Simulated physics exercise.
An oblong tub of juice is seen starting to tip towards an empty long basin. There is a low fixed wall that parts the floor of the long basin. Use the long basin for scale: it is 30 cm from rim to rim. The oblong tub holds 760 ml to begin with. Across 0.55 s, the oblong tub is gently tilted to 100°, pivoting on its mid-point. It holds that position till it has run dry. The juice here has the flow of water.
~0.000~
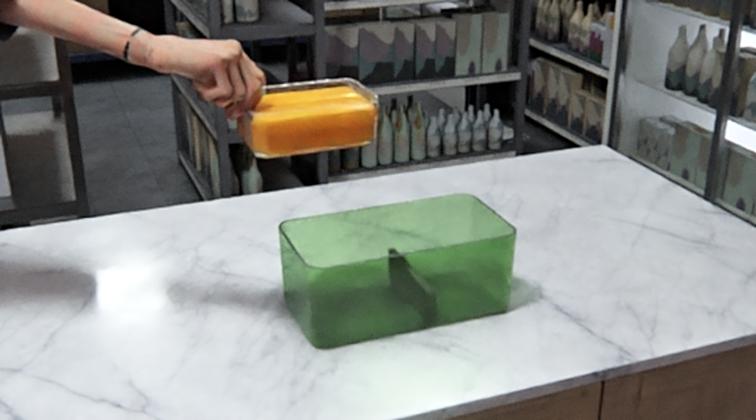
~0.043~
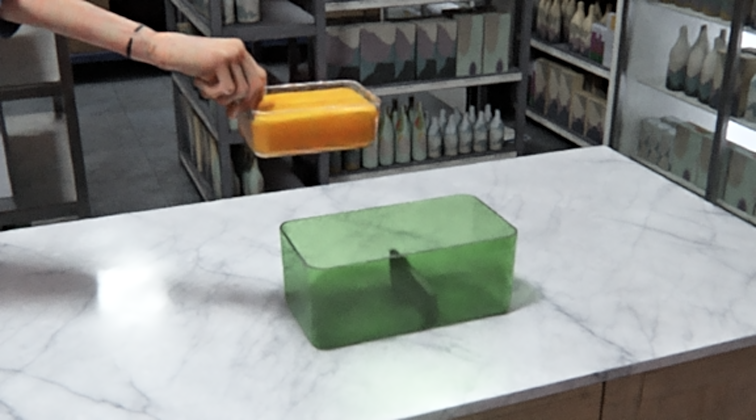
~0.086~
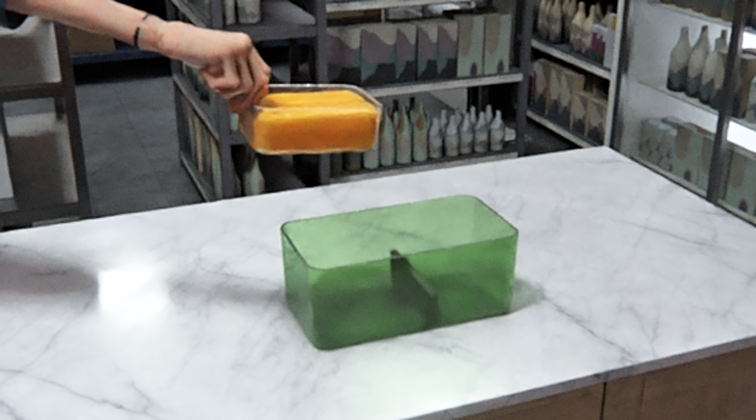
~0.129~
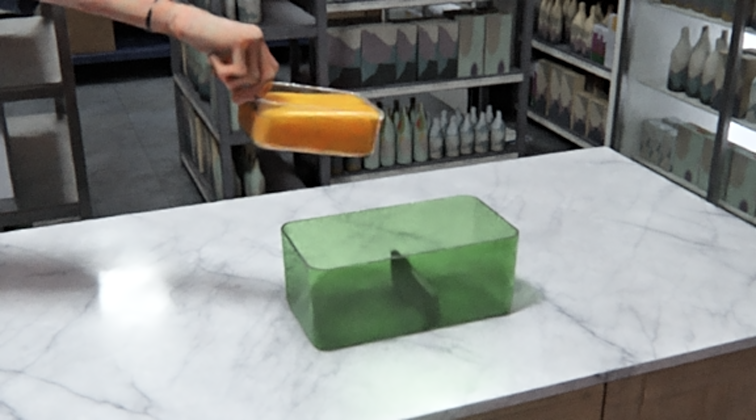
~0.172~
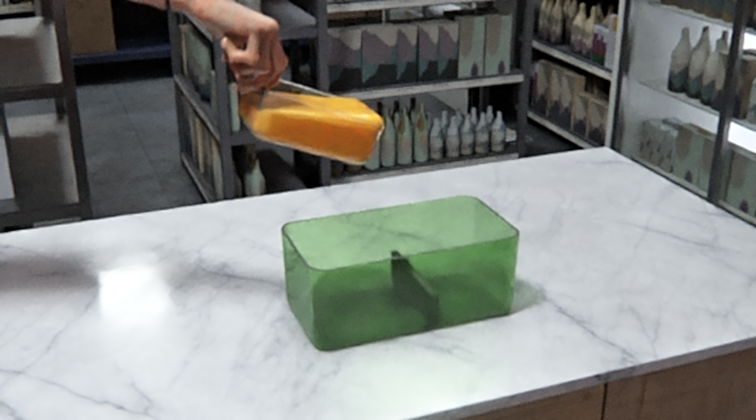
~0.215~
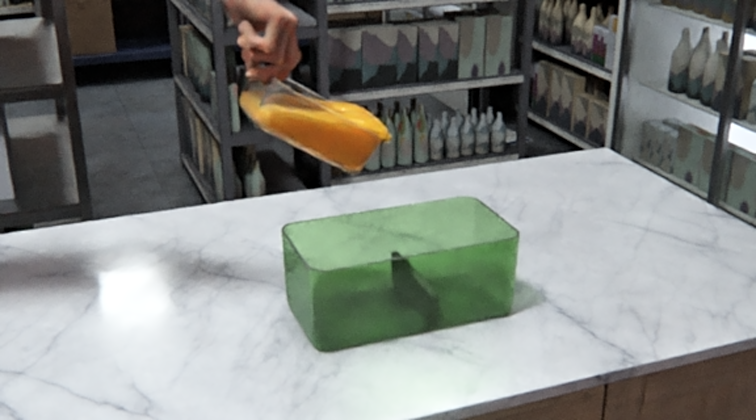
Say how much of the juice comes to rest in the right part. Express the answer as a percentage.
About 43 per cent comes to rest there.
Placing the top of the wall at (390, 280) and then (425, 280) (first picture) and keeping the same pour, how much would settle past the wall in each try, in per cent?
In order, 70 and 20 per cent.
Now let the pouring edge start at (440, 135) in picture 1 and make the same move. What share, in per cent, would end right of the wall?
Result then: Approx. 80 %.
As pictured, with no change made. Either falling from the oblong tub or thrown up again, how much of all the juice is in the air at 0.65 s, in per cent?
I'd say some 12 per cent is in the air.
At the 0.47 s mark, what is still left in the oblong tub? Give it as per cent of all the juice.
10 %.
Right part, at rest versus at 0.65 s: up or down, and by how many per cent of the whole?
The share moves down, by some 2 per cent.
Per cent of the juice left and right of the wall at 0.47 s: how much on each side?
Roughly 10 sits left and 24 sits right.
By 0.47 s the tilt is 94° and 9 per cent is still to pour, 10 is left of the wall and 24 right of it.
By 0.65 s the tilt is 100° and 1 per cent is still to pour, 37 is left of the wall and 45 right of it.
By 0.84 s the tilt is 100° and 0 per cent is still to pour, 45 is left of the wall and 42 right of it.
By 1.05 s the tilt is 100° and 0 per cent is still to pour, 47 is left of the wall and 43 right of it.
At rest 47 per cent lies left of the wall, 43 right of it and 10 outside.
